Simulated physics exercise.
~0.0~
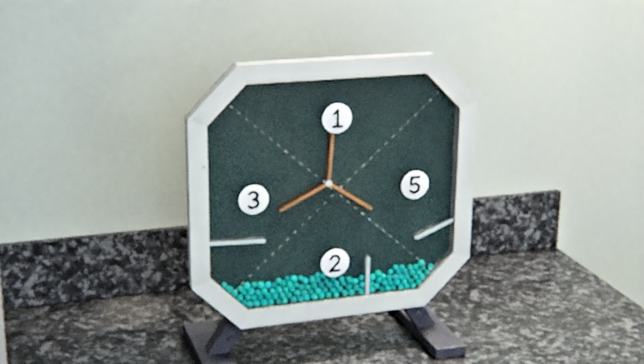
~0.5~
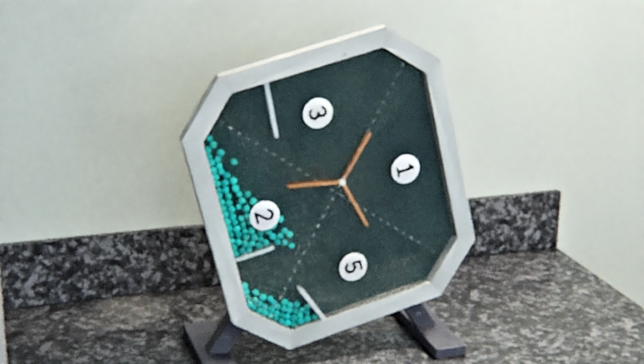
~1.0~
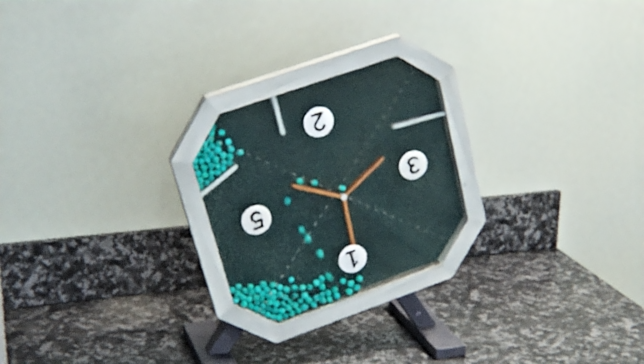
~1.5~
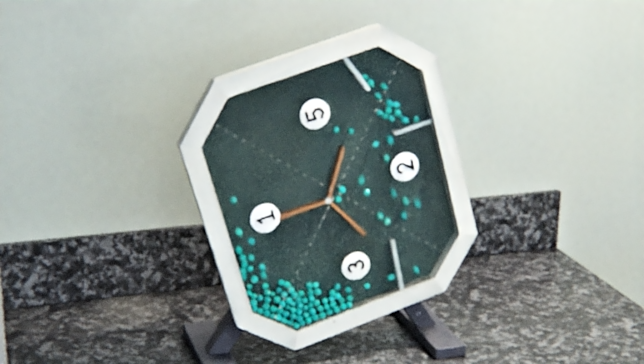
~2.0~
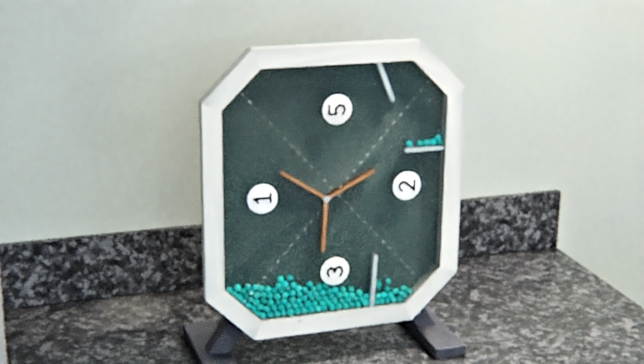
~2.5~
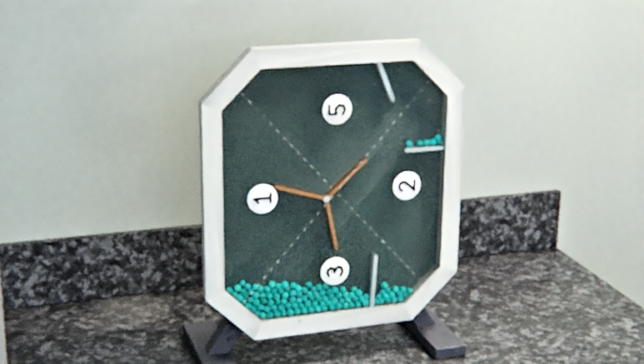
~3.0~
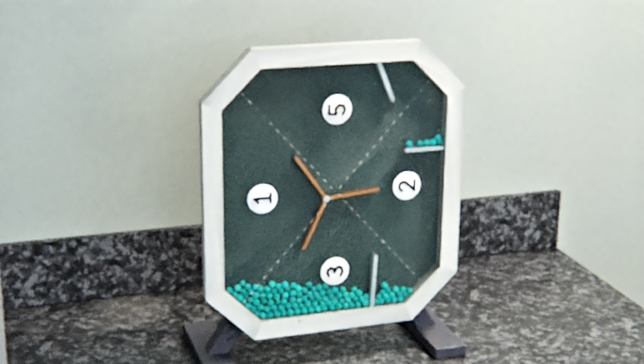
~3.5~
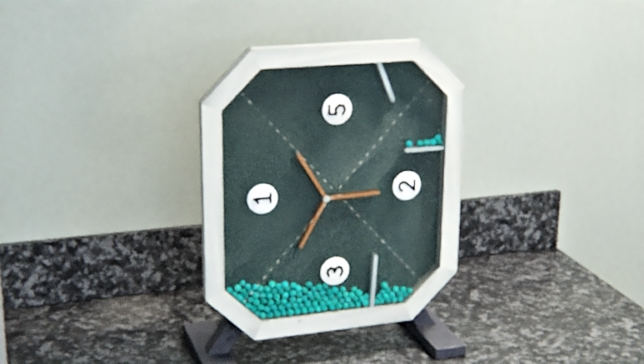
The eight-sided case turns three-quarters clockwise, and most turquoise beads settle in wedge three.
